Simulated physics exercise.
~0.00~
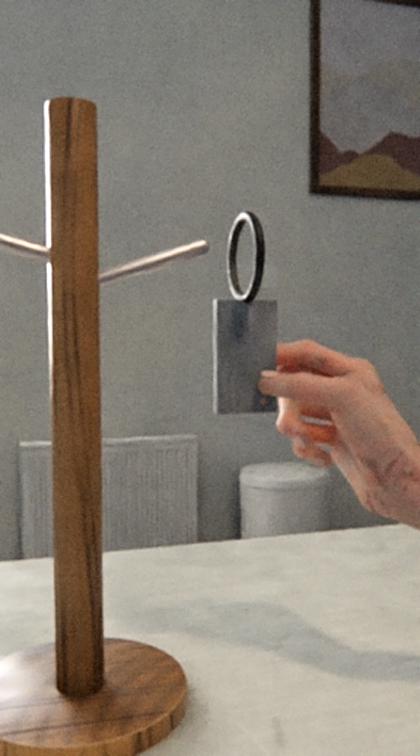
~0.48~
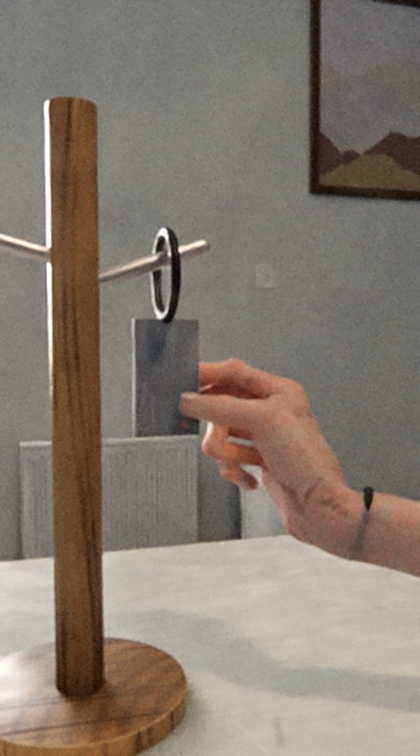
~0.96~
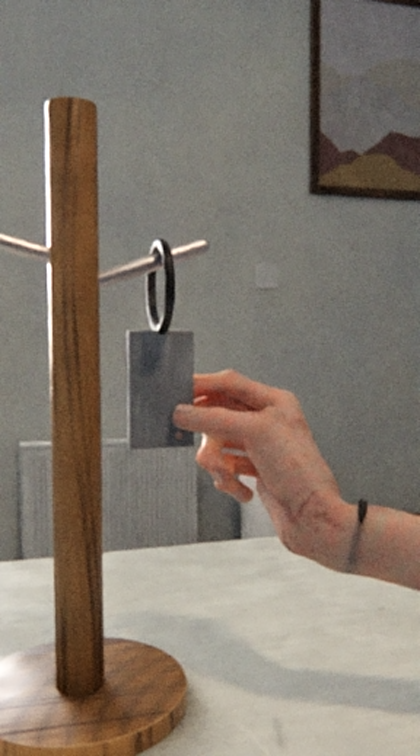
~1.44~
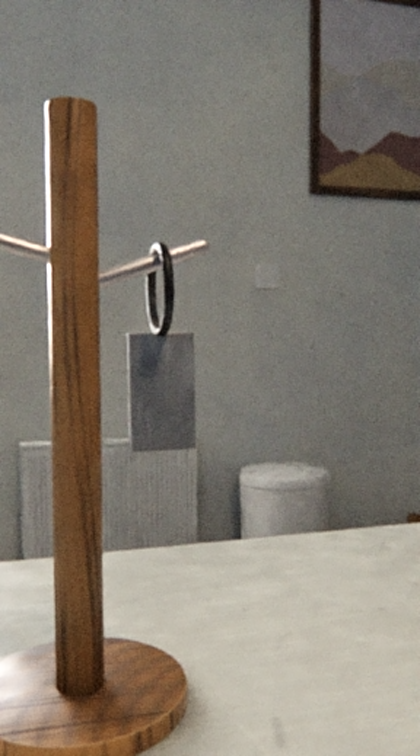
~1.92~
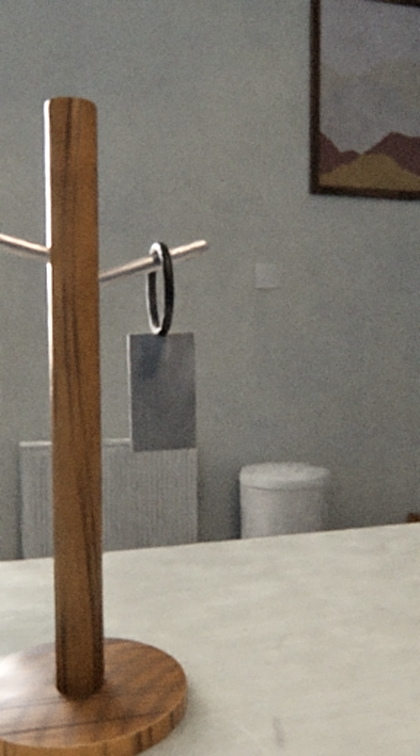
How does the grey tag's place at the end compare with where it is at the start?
At the start the grey tag is held in a hand to the right of the peg's tip, and by the end it is farther left and a little lower, hanging by its ring from the peg.
